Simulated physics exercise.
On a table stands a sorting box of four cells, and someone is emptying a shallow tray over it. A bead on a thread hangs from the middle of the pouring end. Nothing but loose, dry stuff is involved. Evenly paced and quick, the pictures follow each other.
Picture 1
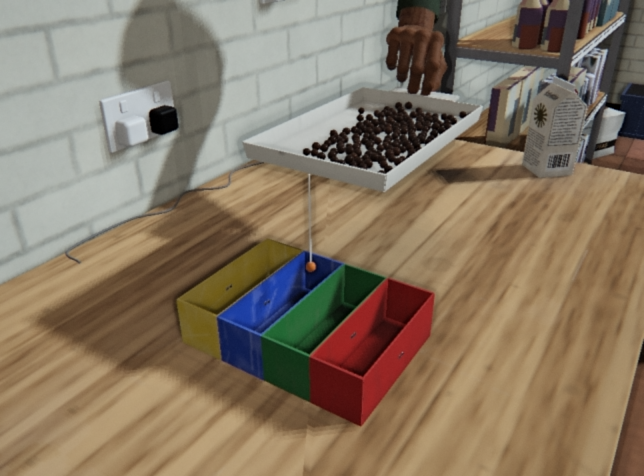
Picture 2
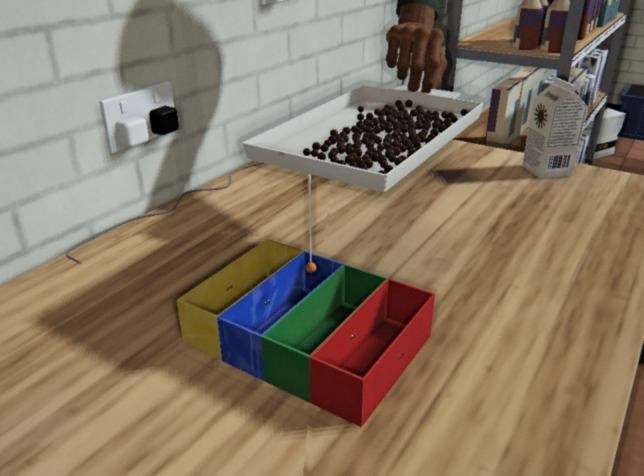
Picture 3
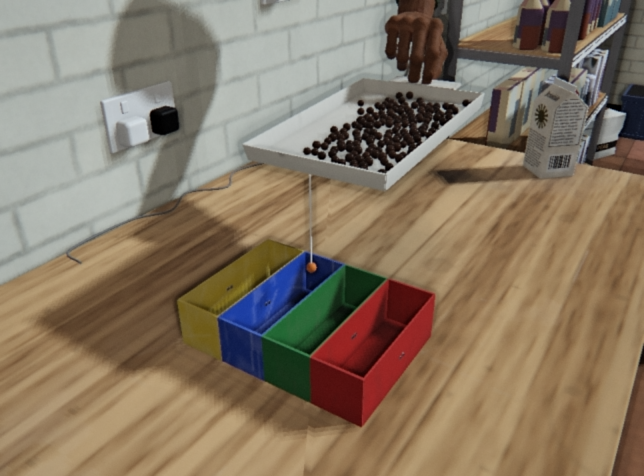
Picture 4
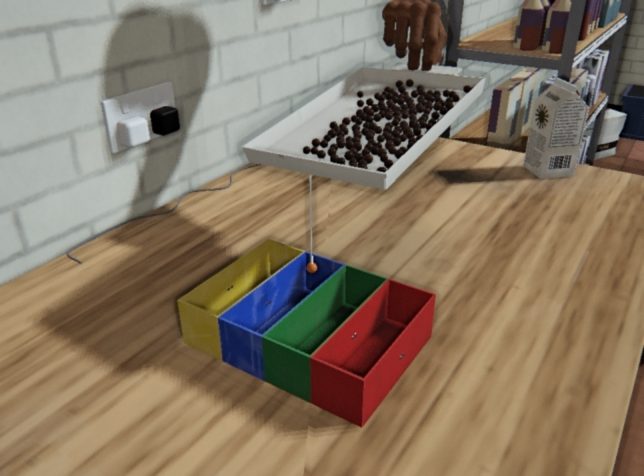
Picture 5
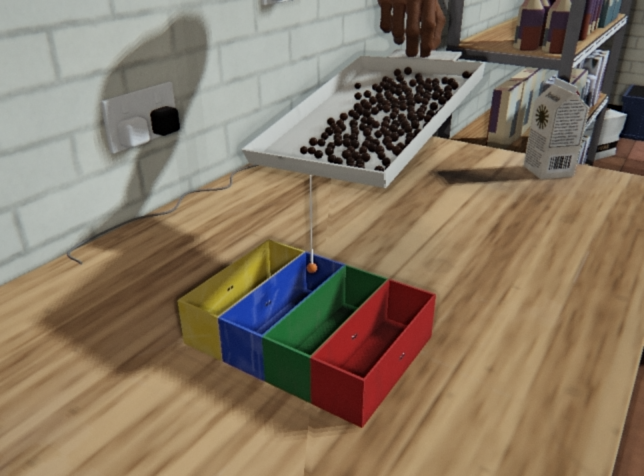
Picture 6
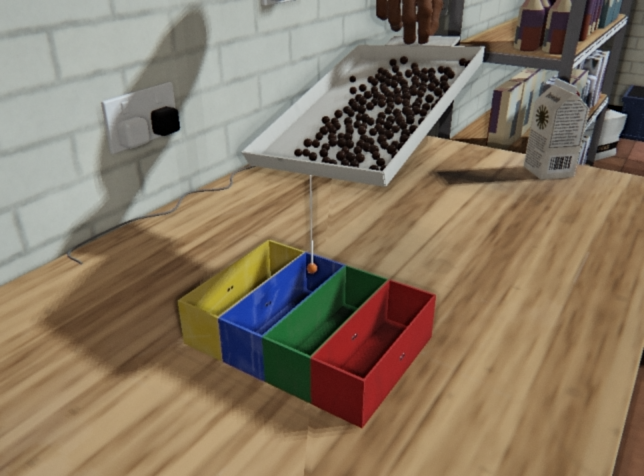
On a wooden table, a hand raises the far end of a tray of dark balls.
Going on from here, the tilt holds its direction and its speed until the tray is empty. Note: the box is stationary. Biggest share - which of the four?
Yellow cell.
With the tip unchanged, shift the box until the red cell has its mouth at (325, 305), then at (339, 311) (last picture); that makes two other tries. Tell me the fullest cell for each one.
First: The cell in blue. Second: The blue cell.
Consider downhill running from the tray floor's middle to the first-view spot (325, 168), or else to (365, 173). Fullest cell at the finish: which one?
The green one; the cell in red.
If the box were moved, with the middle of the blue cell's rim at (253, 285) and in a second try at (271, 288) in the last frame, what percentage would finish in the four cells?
Try 1: Some 100 %; try 2: Some 90 %.
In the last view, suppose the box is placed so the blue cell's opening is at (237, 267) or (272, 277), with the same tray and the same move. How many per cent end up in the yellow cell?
Close to 0 in a hundred, then close to 50 in a hundred.
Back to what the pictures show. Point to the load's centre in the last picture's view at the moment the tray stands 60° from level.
Roughly at (289, 148).
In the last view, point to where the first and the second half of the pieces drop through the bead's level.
Starting near (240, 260), moving on to near (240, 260).
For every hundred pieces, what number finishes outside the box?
Roughly 20 percent.
Soon, tray tipped steeply; most on the tray; a small part in the yellow cell; a stray few in the blue cell; a small part falling or outside the box.
A while on, tray tipped right over; about a quarter on the tray; about a third in the yellow cell; a small part in the blue cell; a stray few in the red cell; a stray few in the green cell; about a quarter falling or outside the box.
Towards the end, tray tipped past a quarter turn; about two thirds in the yellow cell; about a quarter in the blue cell; a stray few in the green cell; a stray few in the red cell; about a quarter falling or outside the box.
Finally, tray tipped past a quarter turn; about two thirds in the yellow cell; about a quarter in the blue cell; a stray few in the green cell; a stray few in the red cell; about a quarter outside the box.
